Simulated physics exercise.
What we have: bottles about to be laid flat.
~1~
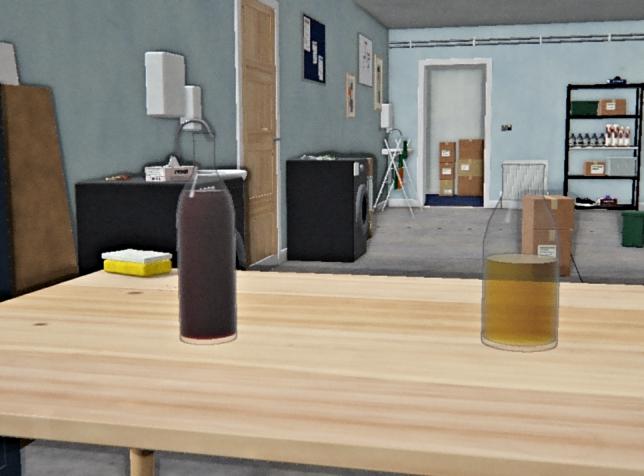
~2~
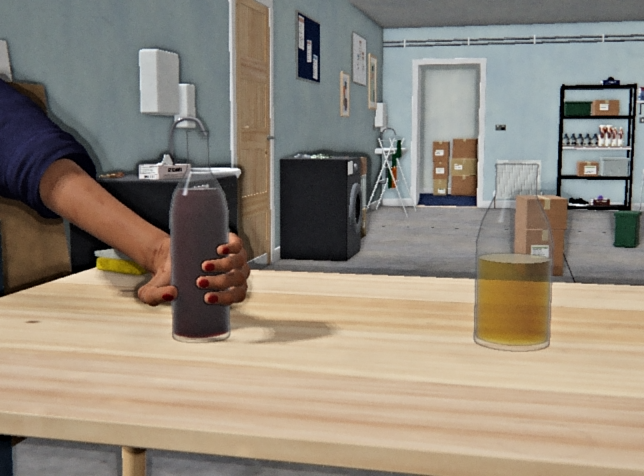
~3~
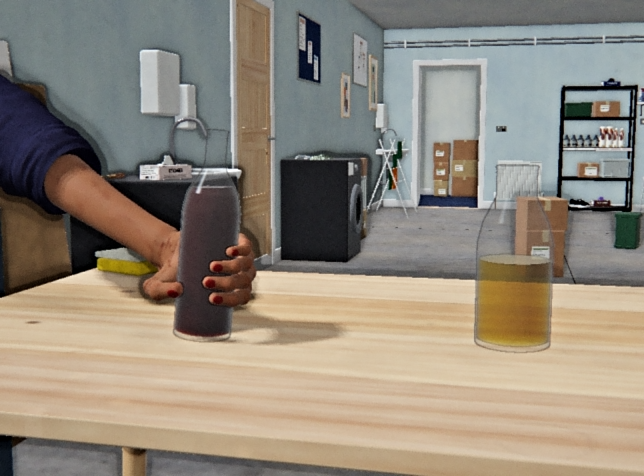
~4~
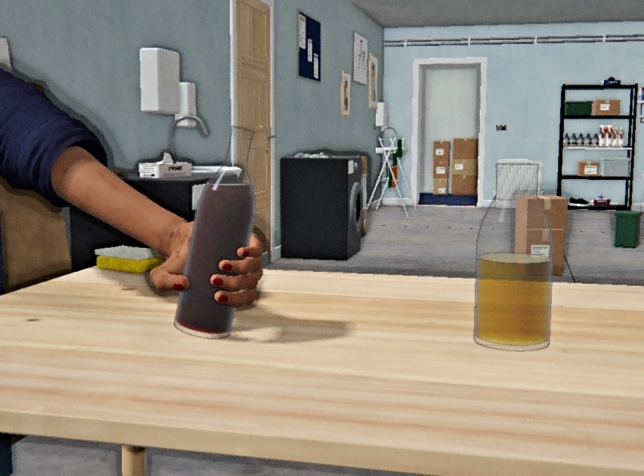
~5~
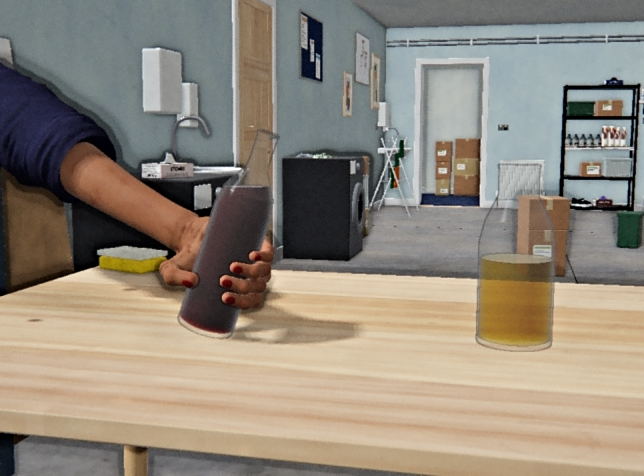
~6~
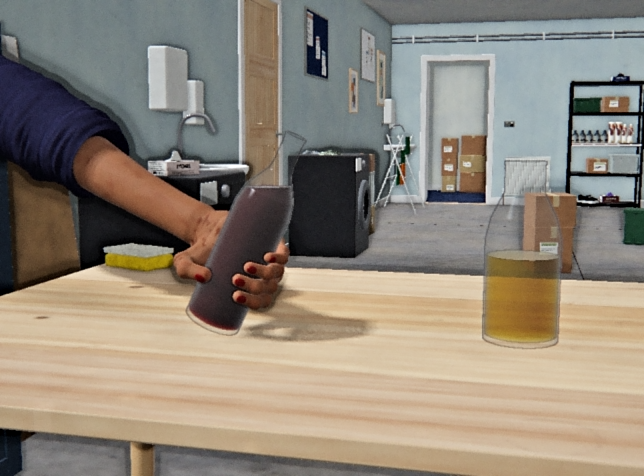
A hand with red nails reaches in from the left, grips the bottle of dark liquid on a wooden table and tilts it gradually to the right, while the bottle of amber liquid stands upright at right.
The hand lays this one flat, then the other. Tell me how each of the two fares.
The left one leaks and the right one leaks.
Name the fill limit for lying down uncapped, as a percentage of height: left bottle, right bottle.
Roughly 24 per cent, then 16 per cent.
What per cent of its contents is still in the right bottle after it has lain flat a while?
Close to 35 %.
Soon after, the left bottle is nearly down; left bottle, nothing comes out.
Later, the left bottle lies flat; left bottle, it is running out of the neck.
In the end, both lie flat; left bottle, it is running out of the neck; right bottle, it is running out of the neck.
